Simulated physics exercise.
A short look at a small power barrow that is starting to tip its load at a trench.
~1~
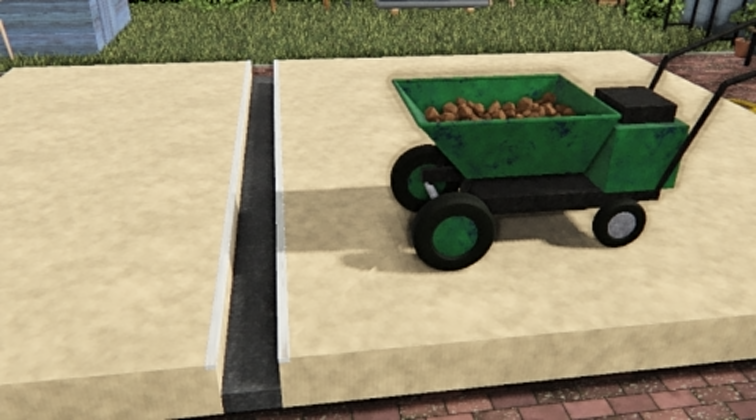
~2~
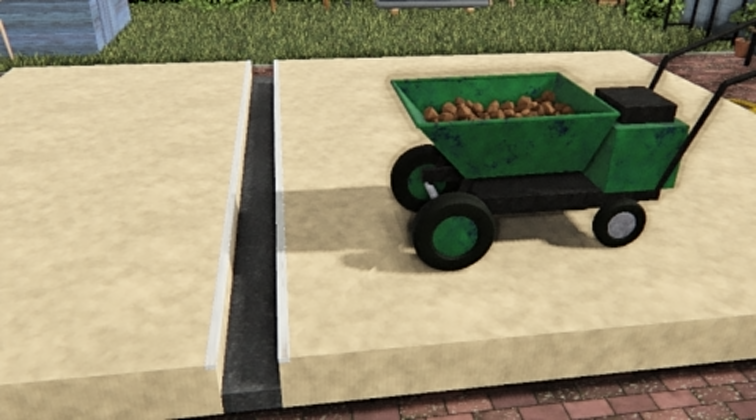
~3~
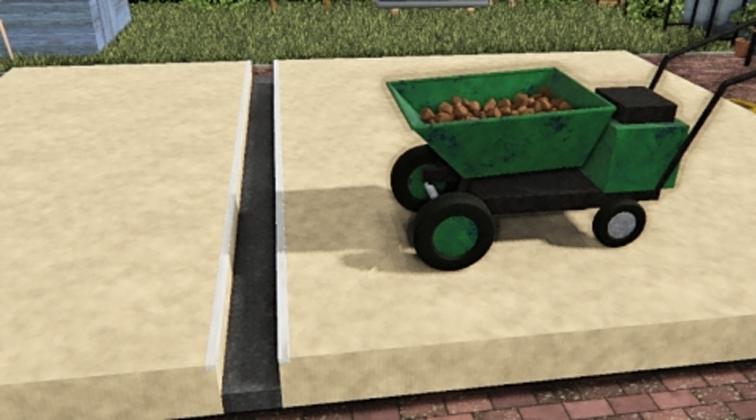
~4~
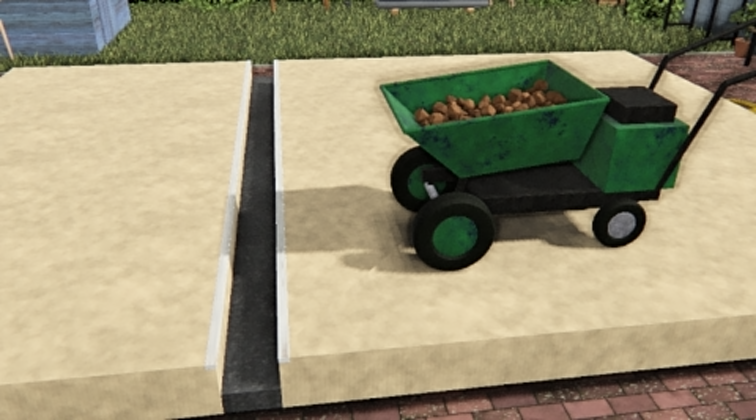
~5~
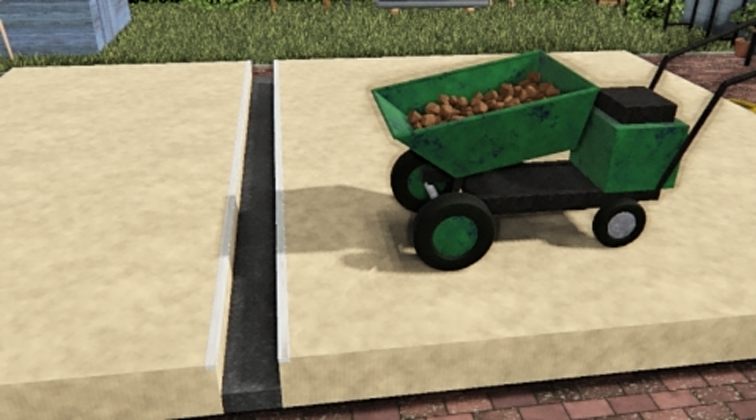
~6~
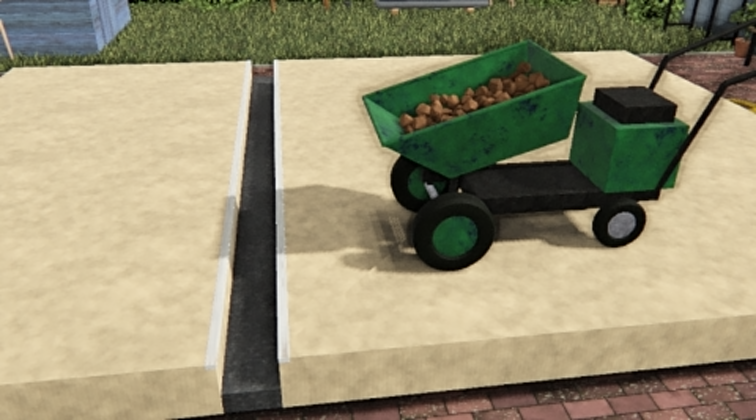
The green skip of a small power barrow, heaped with brown clods, begins level and then tilts gradually forward to the left, its back end rising. The barrow stands on a pale slab at the right, its black wheels with green hubs unmoving, beside a narrow dark trench edged in white. Grass and red brick paving border the slab, seen from a steady, slightly raised side view.
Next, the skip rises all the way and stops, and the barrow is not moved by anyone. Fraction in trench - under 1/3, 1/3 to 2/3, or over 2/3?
1/3 to 2/3.
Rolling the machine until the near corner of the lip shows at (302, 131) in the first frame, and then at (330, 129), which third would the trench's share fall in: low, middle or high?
Below one third; then the middle third.
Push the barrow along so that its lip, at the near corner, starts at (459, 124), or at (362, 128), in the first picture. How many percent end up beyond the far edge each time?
0 % then 20 %.
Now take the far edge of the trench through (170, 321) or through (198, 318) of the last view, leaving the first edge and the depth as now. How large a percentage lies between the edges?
Roughly 50 % and 50 %.
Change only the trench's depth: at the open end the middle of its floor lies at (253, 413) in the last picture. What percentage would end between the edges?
About 50 per cent.
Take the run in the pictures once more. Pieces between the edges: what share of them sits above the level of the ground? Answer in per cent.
Estimate: Near 5 per cent.
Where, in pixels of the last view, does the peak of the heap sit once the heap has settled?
Around (297, 255).
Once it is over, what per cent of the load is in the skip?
Close to 15 per cent, give or take.
Soon, skip tipped steeply; all in the skip.
A while on, skip tipped right over; about two thirds in the skip; about a quarter short of the trench; a small part in or heaped over the trench; a stray few falling.
Towards the end, skip tipped right over; a small part in the skip; about a third short of the trench; about half in or heaped over the trench.
Finally, skip tipped right over; a small part in the skip; about a third short of the trench; about half in or heaped over the trench; none beyond it.
